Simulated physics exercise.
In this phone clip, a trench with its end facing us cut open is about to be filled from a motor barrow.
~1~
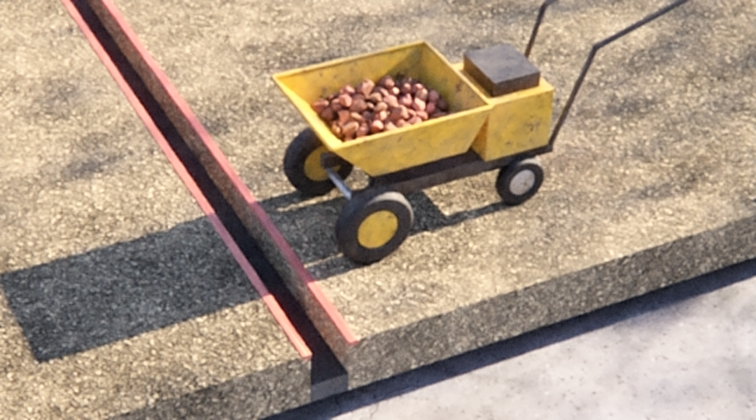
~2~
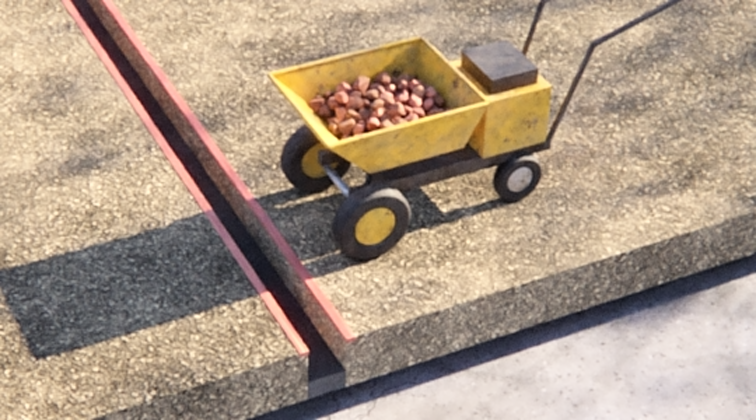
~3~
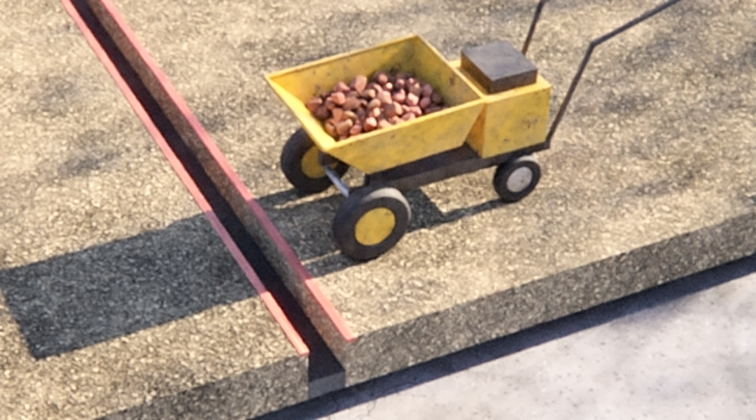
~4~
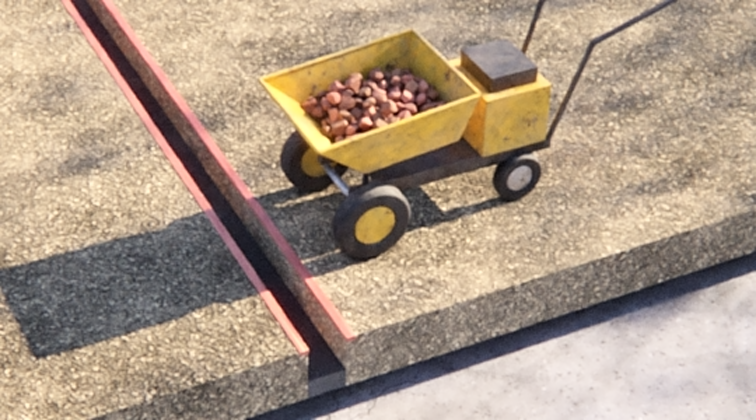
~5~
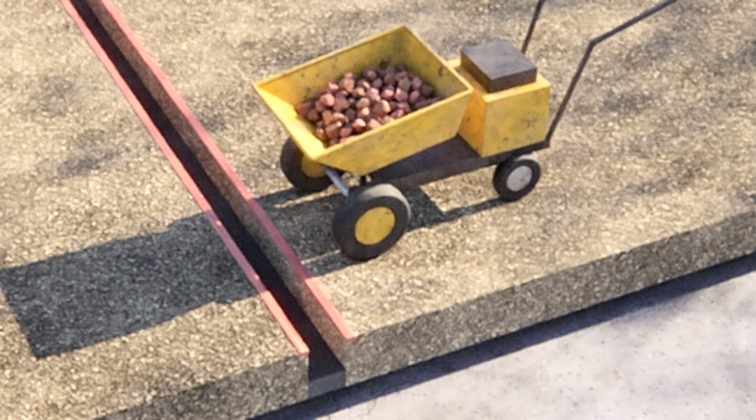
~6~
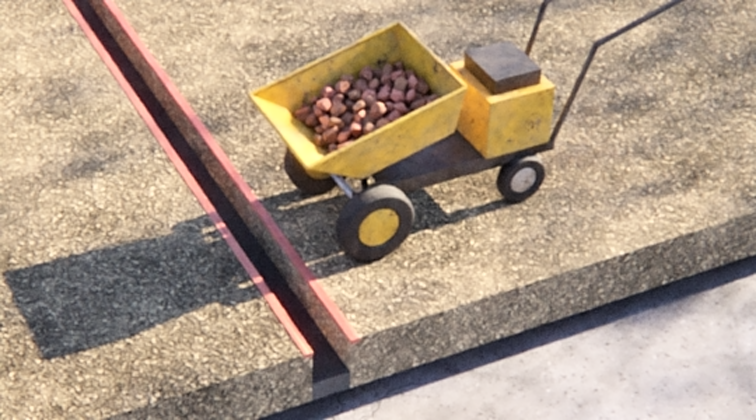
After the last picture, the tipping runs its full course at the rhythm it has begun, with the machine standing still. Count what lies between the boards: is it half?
The trench is likely to gain only a lesser share of it.
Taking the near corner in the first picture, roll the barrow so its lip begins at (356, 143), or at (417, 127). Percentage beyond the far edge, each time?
About 30 %, then 0 %.
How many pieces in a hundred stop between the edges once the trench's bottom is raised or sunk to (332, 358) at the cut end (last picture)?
About 0 percent.
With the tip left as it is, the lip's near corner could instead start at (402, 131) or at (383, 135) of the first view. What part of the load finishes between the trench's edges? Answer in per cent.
50 % and 70 %.
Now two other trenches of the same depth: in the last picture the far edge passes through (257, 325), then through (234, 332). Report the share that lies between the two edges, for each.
70 %, 100 %.
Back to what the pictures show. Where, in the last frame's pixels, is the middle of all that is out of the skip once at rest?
Around (197, 259).
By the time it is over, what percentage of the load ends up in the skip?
About 45 in a hundred.
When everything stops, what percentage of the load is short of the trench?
I'd say near 0 per cent, give or take.
Just after the last frame, skip tipped steeply; every one in the skip.
A moment on, skip tipped right over; roughly two thirds in the skip; roughly a quarter beyond it.
Further on, skip tipped right over; roughly half in the skip; just a few in or heaped over the trench; roughly half beyond it.
When it is over, skip tipped right over; roughly half in the skip; just a few in or heaped over the trench; roughly half beyond it.
